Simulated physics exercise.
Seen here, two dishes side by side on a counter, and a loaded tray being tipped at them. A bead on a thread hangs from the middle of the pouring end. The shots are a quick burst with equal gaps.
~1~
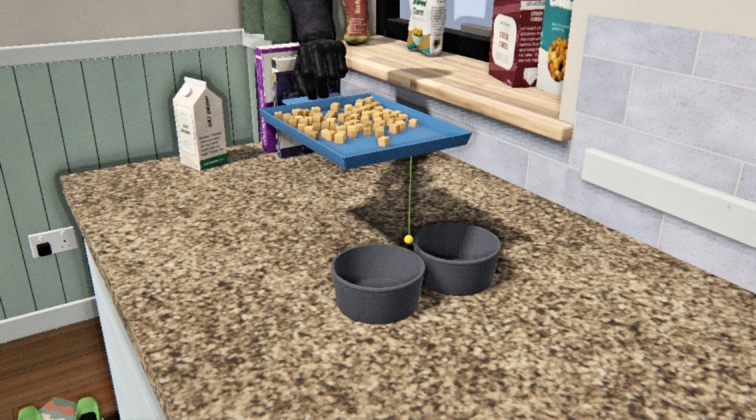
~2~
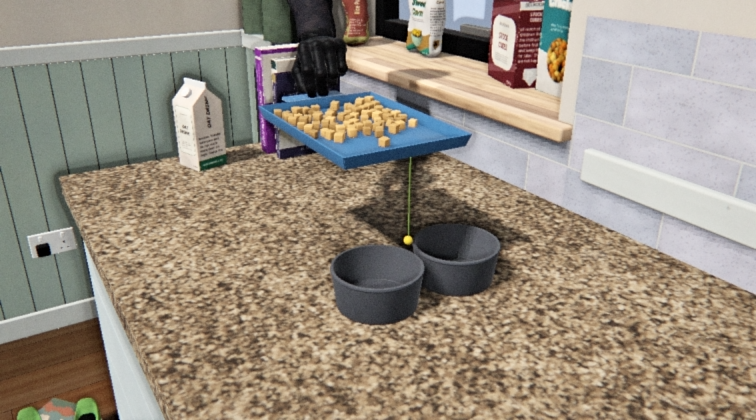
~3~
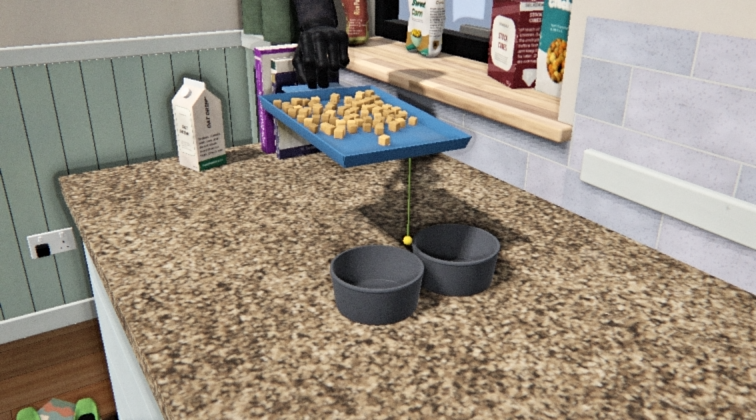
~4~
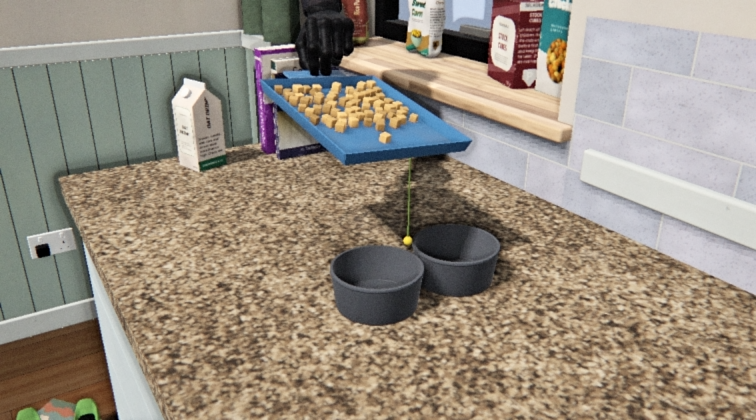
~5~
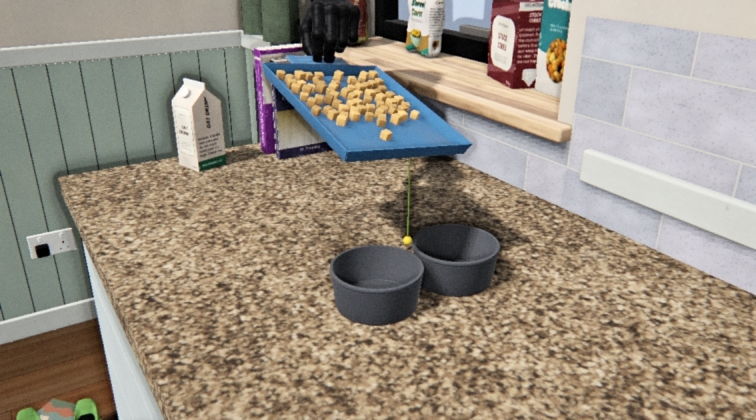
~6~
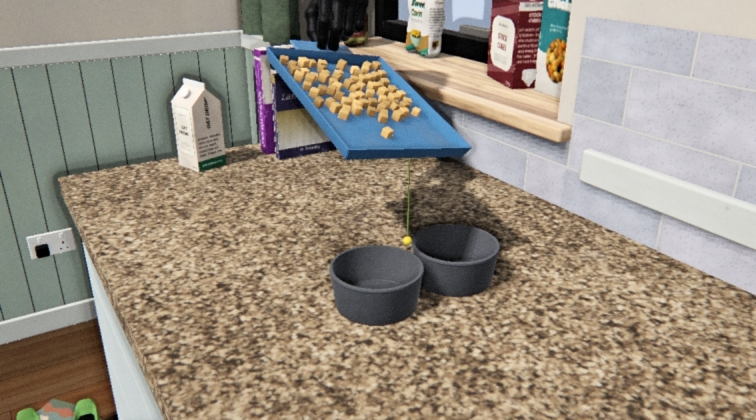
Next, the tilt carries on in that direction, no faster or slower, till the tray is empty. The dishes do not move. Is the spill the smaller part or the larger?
In the dishes lies over half of it.
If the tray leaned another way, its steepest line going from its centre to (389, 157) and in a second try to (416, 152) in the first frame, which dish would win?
One: Left. Two: The right one.
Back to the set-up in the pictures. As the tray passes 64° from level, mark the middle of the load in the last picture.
Roughly at (433, 126).
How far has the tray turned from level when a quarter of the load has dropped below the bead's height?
Around 100° of tilt.
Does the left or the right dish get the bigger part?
The winner is the right one.
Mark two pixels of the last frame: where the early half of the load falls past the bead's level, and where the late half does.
Early half (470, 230), late half (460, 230).
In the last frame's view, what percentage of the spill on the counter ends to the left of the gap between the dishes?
Close to 10 per cent.
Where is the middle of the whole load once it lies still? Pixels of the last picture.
Close to (458, 270).
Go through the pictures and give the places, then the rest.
The first frame shows corners of the pouring end near (346, 156) and (467, 132), level; middle of the load near (350, 120), small wooden cubes; left dish near (403, 300); right dish near (483, 273); bead on its thread near (409, 240).
The second frame shows corners of the pouring end near (345, 156) and (467, 133), level; middle of the load near (349, 119).
The third frame shows corners of the pouring end near (346, 154) and (467, 136), tipped barely, lowest at the right corner; middle of the load near (349, 114).
The fourth frame shows corners of the pouring end near (347, 152) and (467, 139), tipped a little, lowest at the right corner; middle of the load near (351, 106).
The fifth frame shows corners of the pouring end near (349, 149) and (467, 142), tipped clearly, lowest at the right corner; middle of the load near (352, 97).
The sixth frame shows corners of the pouring end near (350, 147) and (467, 145), tipped clearly, lowest at the right corner; middle of the load near (355, 89); left dish near (402, 302); right dish near (482, 274).
Shortly afterwards, tray tipped steeply; all but a few on the tray; a little in the air.
Next, tray tipped past a quarter turn; near two thirds on the tray; near a quarter in the right dish; a little outside both; only a few in the air.
Some moments later, tray tipped past a quarter turn; the bulk in the right dish; near a quarter outside both.
In the end, tray tipped past a quarter turn; none at all in the left dish; the bulk in the right dish; near a quarter outside both.
